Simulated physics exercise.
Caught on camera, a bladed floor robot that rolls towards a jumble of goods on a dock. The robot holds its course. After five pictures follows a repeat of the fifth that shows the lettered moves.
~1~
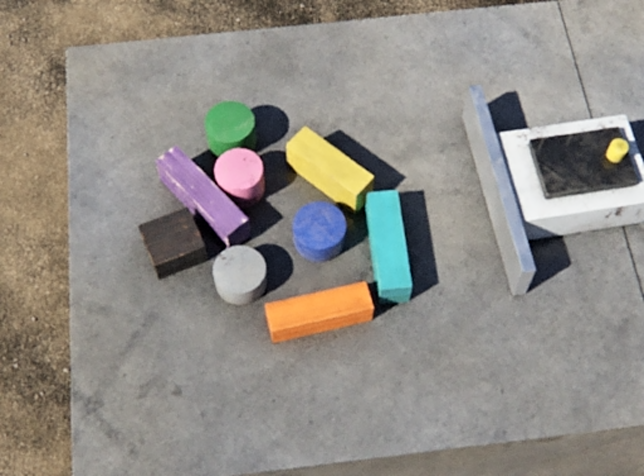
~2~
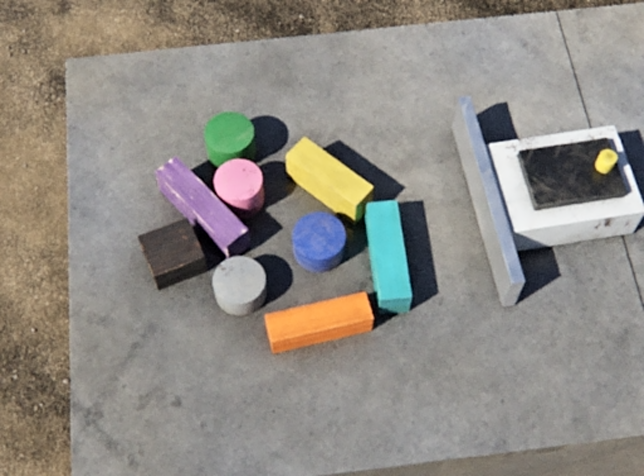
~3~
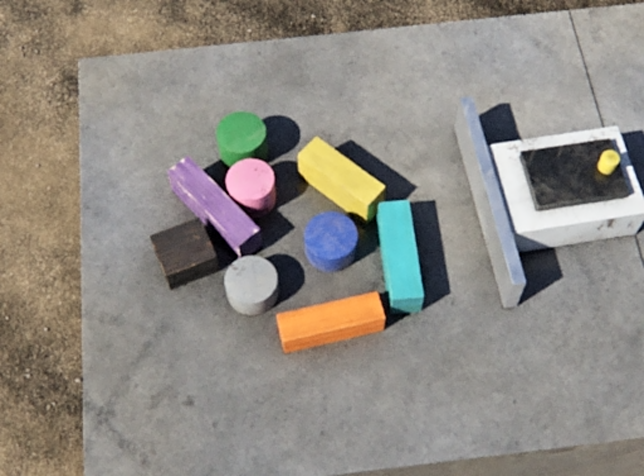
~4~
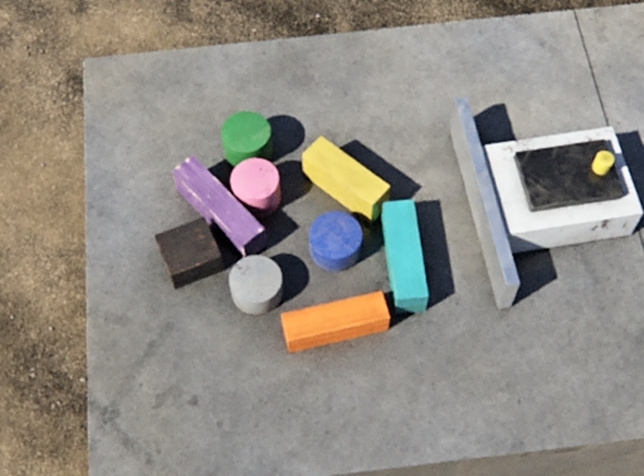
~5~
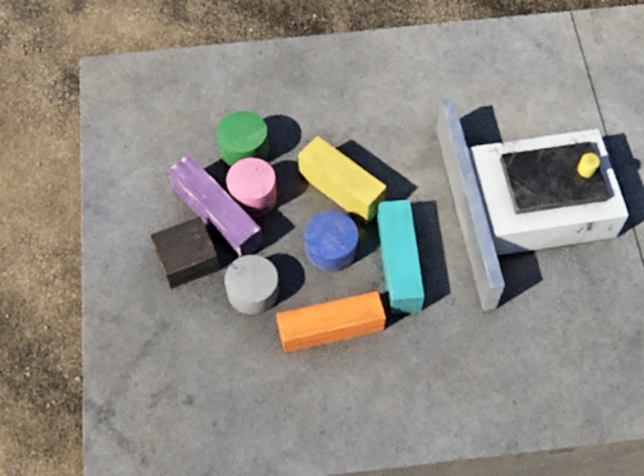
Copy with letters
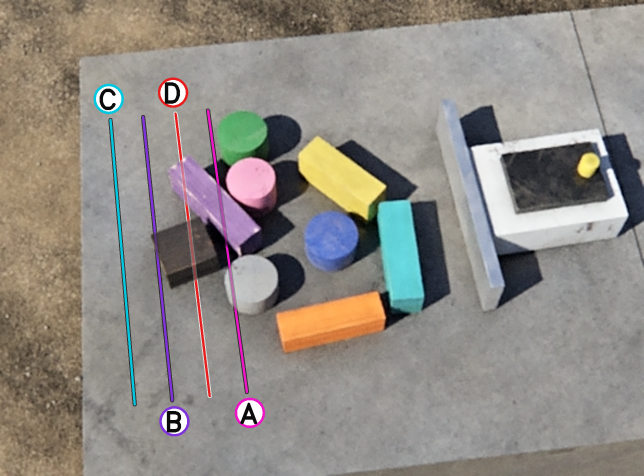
On a concrete slab, a white bladed robot edging slightly left towards a cluster of colourful blocks and cylinders that stay put.
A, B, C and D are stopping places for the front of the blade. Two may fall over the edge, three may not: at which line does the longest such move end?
Stop at B.
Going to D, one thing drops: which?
The black crate goes over.
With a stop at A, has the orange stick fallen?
By then, no.
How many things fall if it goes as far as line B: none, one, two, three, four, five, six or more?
In all, two.
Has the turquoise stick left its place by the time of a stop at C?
Yes.
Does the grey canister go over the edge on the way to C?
By then, yes.
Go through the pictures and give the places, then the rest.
Yellow bar (330, 170); purple bar (203, 198); pink canister (240, 179), in the first picture.
Robot (565, 174); orange stick (319, 323), in the second picture.
Robot (566, 174); green canister (243, 142), in the third picture.
Robot (561, 175); blue canister (336, 241), in the fourth picture.
Robot (547, 177); yellow bar (342, 180); purple bar (215, 207); pink canister (252, 188), in the fifth picture.
On the marked copy, A at (226, 241); B at (157, 248); C at (122, 252); D at (191, 245).
Following B. Soon after the start, robot (435, 189); orange stick (289, 330); yellow bar (322, 175).
Later, robot (322, 200); black crate (106, 259); purple bar (146, 211).
In the end, robot (233, 210); purple bar over the edge; black crate over the edge; two fallen.
As for the rest, A is within the limit but short; C drops five; D is within the limit but short.
